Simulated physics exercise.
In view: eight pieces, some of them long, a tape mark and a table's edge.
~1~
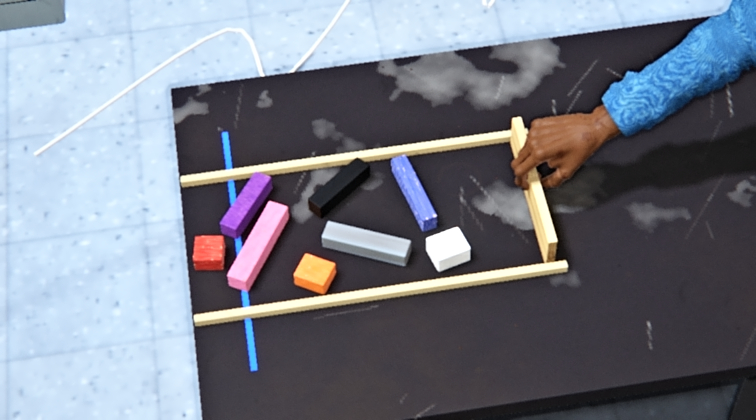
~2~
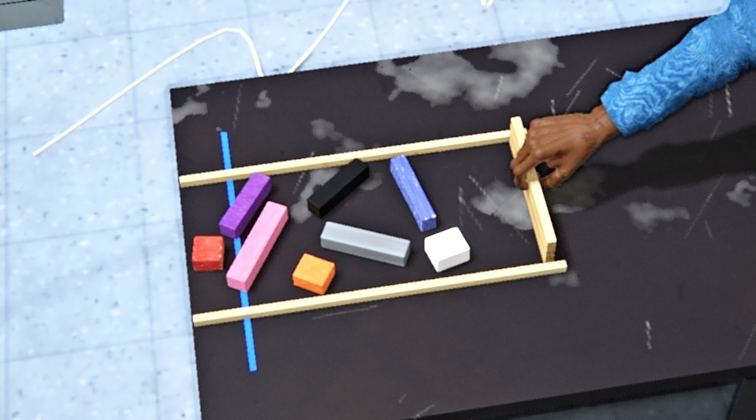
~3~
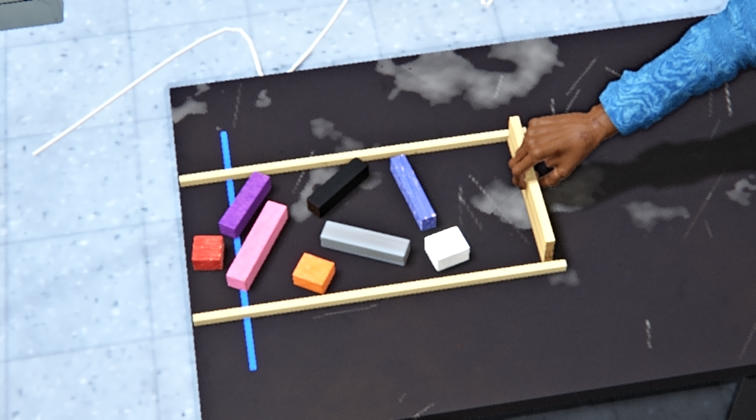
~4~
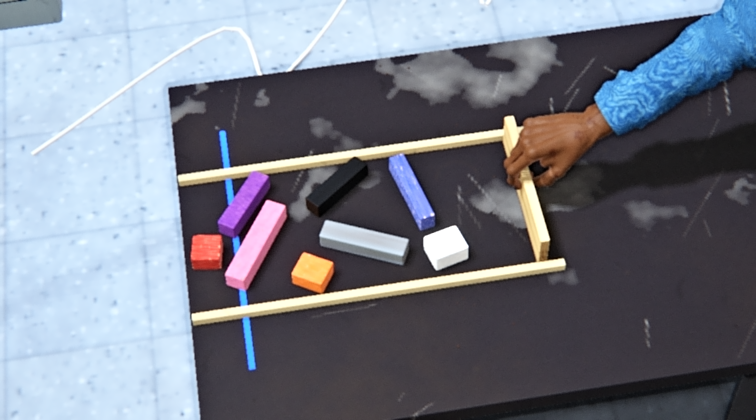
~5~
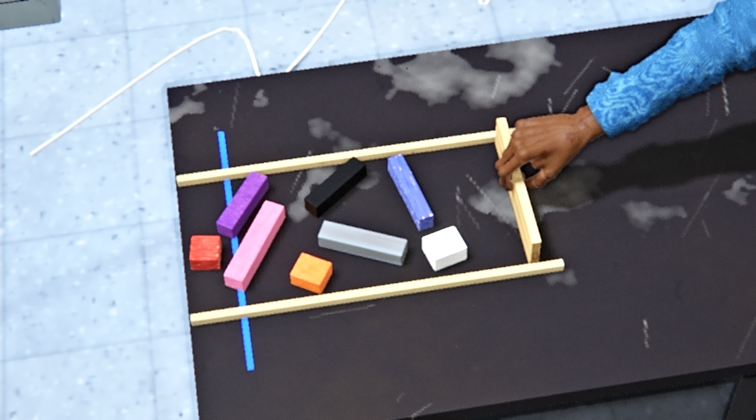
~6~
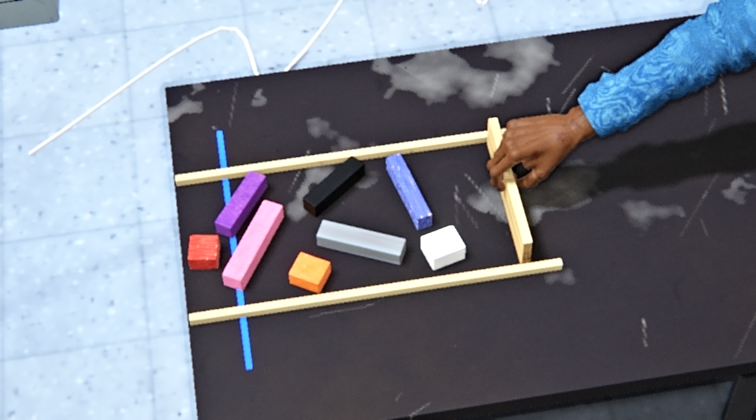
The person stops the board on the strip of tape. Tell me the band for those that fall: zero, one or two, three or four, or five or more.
Outcome: The number that fall off is three or four.
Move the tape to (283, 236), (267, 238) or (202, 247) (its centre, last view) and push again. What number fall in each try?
The counts: 0, 1 and 6.
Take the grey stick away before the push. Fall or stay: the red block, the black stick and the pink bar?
The red block drops off, the black stick survives, the pink bar drops off.
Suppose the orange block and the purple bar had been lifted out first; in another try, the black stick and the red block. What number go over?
It would be 2 and 3.
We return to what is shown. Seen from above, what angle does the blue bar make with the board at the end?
Some 0 degrees.
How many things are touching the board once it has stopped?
That makes 2.
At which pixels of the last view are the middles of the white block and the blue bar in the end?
About (221, 279), and the other about (223, 218).
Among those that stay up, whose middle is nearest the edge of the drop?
It is the grey stick.
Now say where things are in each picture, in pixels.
In the first picture, red block (209, 253); purple bar (247, 205); pink bar (259, 246); board (533, 190); tape (239, 244).
In the second picture, purple bar (246, 206); board (532, 190).
In the third picture, pink bar (258, 246); grey stick (365, 243).
In the fourth picture, red block (207, 252); blue bar (412, 191).
In the fifth picture, purple bar (243, 205); orange block (311, 273).
In the sixth picture, red block (204, 252); purple bar (242, 204); pink bar (254, 245); board (509, 190); tape (234, 243).
Soon after, none off yet; red block at rest near (204, 252); purple bar at rest near (242, 204); pink bar at rest near (254, 245).
Then, none off yet; red block at rest near (199, 250); purple bar moved a little near (220, 203); pink bar moved a little near (229, 239).
Further on, none off yet; red block moved about its own width near (178, 250); purple bar moved about its own width near (191, 206); pink bar moved a little near (204, 242).
At rest, the number that fall off is three or four; fallen, orange block, pink bar, purple bar and red block.
